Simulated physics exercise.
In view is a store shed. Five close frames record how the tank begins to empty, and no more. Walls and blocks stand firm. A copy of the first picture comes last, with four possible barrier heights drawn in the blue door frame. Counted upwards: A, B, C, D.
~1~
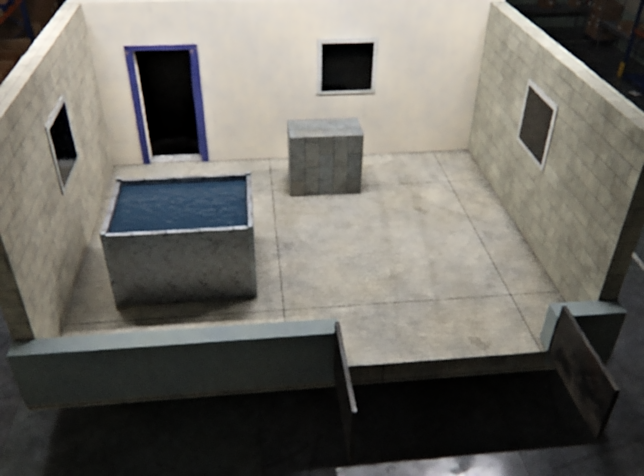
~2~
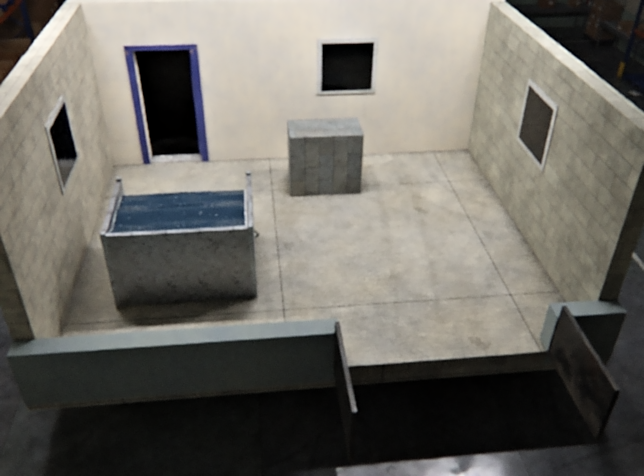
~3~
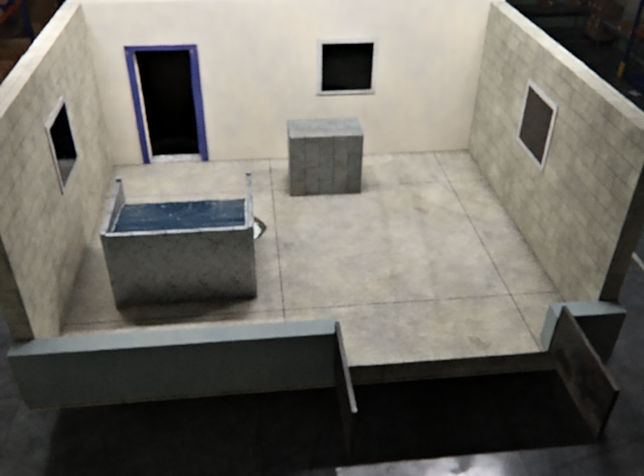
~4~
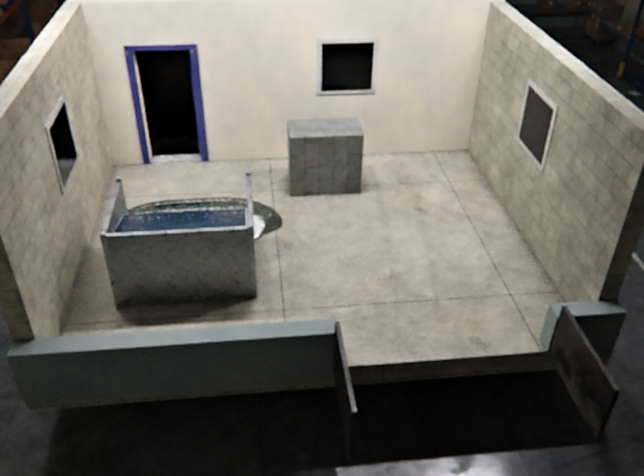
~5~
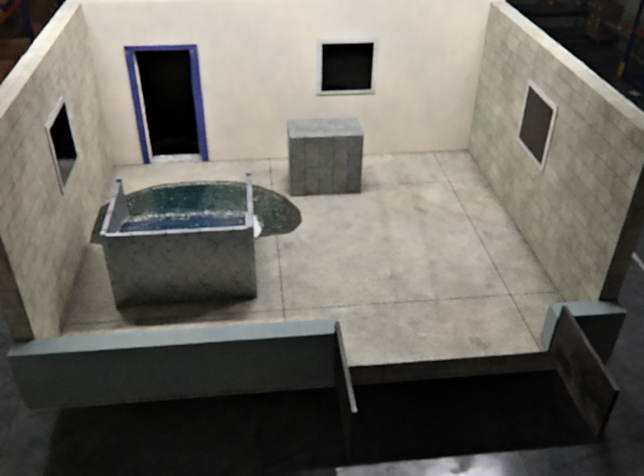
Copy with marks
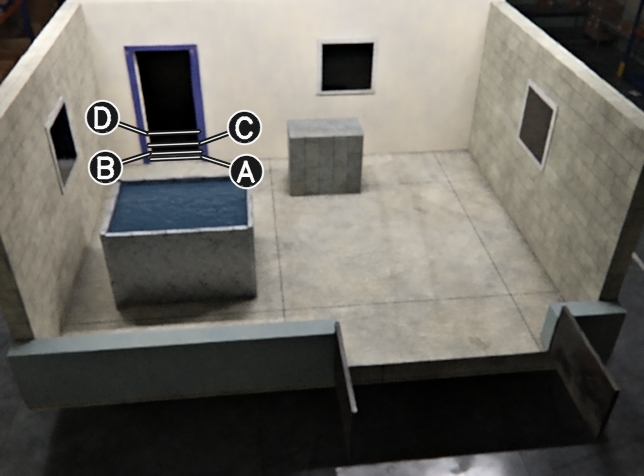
The footage shows a roofless store shed with a blue-framed doorway and a grey block, where the water level in a concrete tank at left drops and water spreads across the floor behind it and to its right.
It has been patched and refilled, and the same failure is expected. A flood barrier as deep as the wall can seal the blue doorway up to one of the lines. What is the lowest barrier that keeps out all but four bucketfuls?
The limit is D.
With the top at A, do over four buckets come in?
Yes.
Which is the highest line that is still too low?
It is C.
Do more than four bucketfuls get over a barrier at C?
Yes, it does.
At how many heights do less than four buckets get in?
One of the four.
On the marked copy, A at (176, 158); B at (175, 152); C at (174, 144); D at (172, 132); from the bottom up A, B, C, D.
If A is chosen, dozens of bucketfuls pour in.
If B is chosen, dozens of bucketfuls pour in.
If C is chosen, about 9 bucketfuls get in.
If D is chosen, a splash gets over, under a bucket.
